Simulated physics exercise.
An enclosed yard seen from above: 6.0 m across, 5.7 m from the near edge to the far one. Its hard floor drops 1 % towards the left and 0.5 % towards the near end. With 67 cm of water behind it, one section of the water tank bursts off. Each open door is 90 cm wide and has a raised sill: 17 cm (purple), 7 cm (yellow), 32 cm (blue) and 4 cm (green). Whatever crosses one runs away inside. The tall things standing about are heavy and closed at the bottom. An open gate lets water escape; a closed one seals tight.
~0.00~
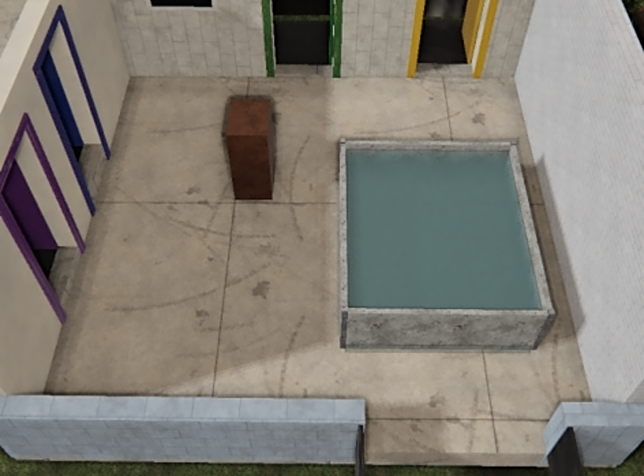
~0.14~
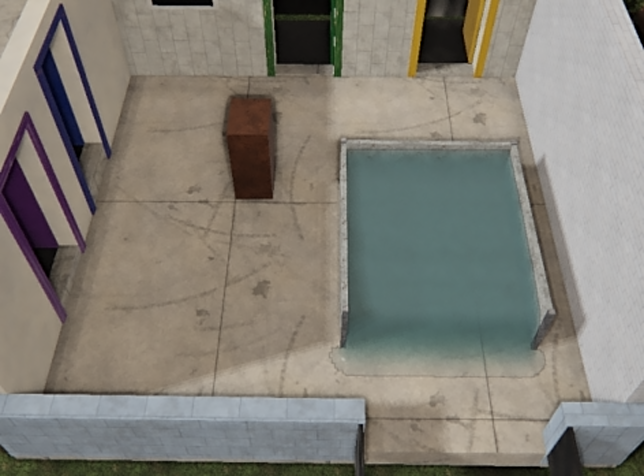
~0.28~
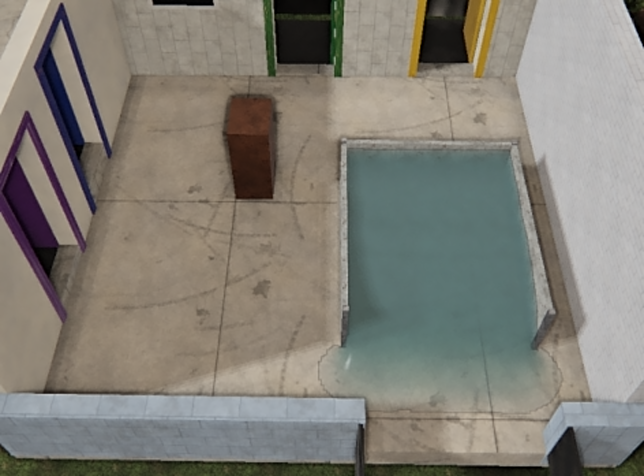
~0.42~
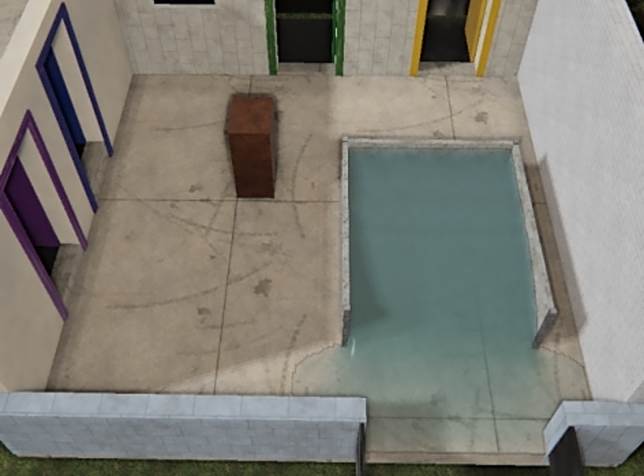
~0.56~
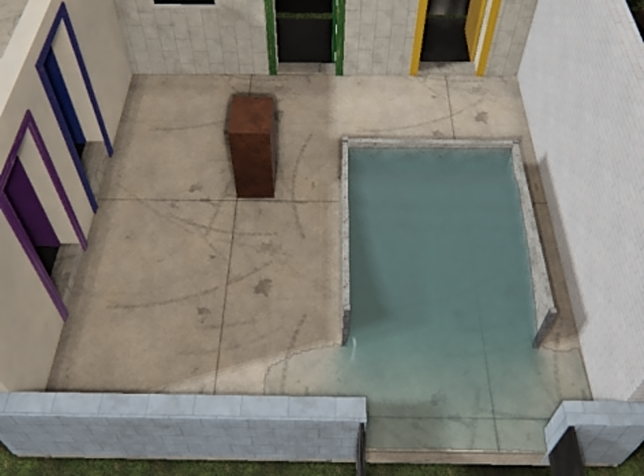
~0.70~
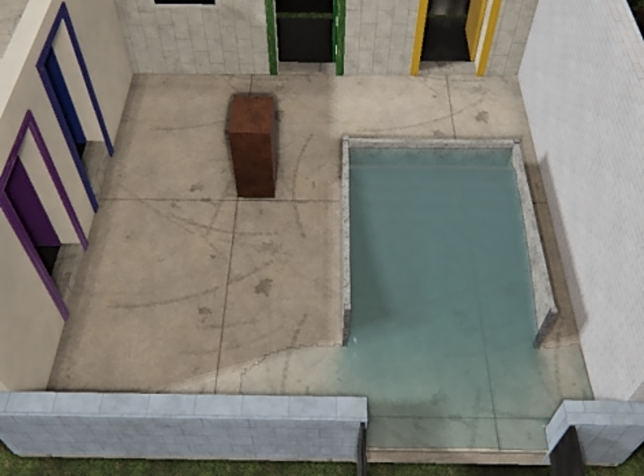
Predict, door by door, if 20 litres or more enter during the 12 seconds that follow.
Door by door: At the purple door it keeps below the limit; at the yellow door it does not reach the limit; at the blue door it keeps below the limit; at the green door it keeps below the limit.
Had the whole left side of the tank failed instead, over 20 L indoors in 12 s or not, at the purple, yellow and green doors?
Against that limit: Purple over, yellow over, green past it.
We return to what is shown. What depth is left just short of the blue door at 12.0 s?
About 6.5 cm.
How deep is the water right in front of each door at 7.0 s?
In cm: Purple 5, yellow 4, blue 4, green 2.
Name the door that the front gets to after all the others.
The green one.
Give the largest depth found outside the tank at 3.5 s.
Roughly 18 cm.
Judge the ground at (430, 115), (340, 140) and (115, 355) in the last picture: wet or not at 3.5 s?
In that order: Still dry, still dry, wet.
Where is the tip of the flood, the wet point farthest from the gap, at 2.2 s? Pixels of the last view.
At about (38, 423).
After 1.4 s water covers 20 % of the floor and is deepest (38 cm) near (361, 427); purple door not reached, yellow door not reached, blue door not reached, green door not reached.
After 2.2 s water covers 30 % of the floor and is deepest (32 cm) near (361, 427); purple door not reached, yellow door not reached, blue door not reached, green door not reached.
After 3.5 s water covers 40 % of the floor and is deepest (18 cm) near (361, 427); purple door 10 cm at the sill, 0 L in, yellow door not reached, blue door 3 cm at the sill, 0 L in, green door not reached.
After 7.0 s water covers 75 % of the floor and is deepest (8 cm) near (38, 423); purple door 5 cm at the sill, 0 L in, yellow door 4 cm at the sill, 3 L in, blue door 4 cm at the sill, 0 L in, green door 2 cm at the sill, 0 L in.
After 12.0 s water covers 85 % of the floor and is deepest (8 cm) near (93, 224); purple door 4 cm at the sill, 0 L in, yellow door 1 cm at the sill, 3 L in, blue door 6 cm at the sill, 0 L in, green door 3 cm at the sill, 1 L in.
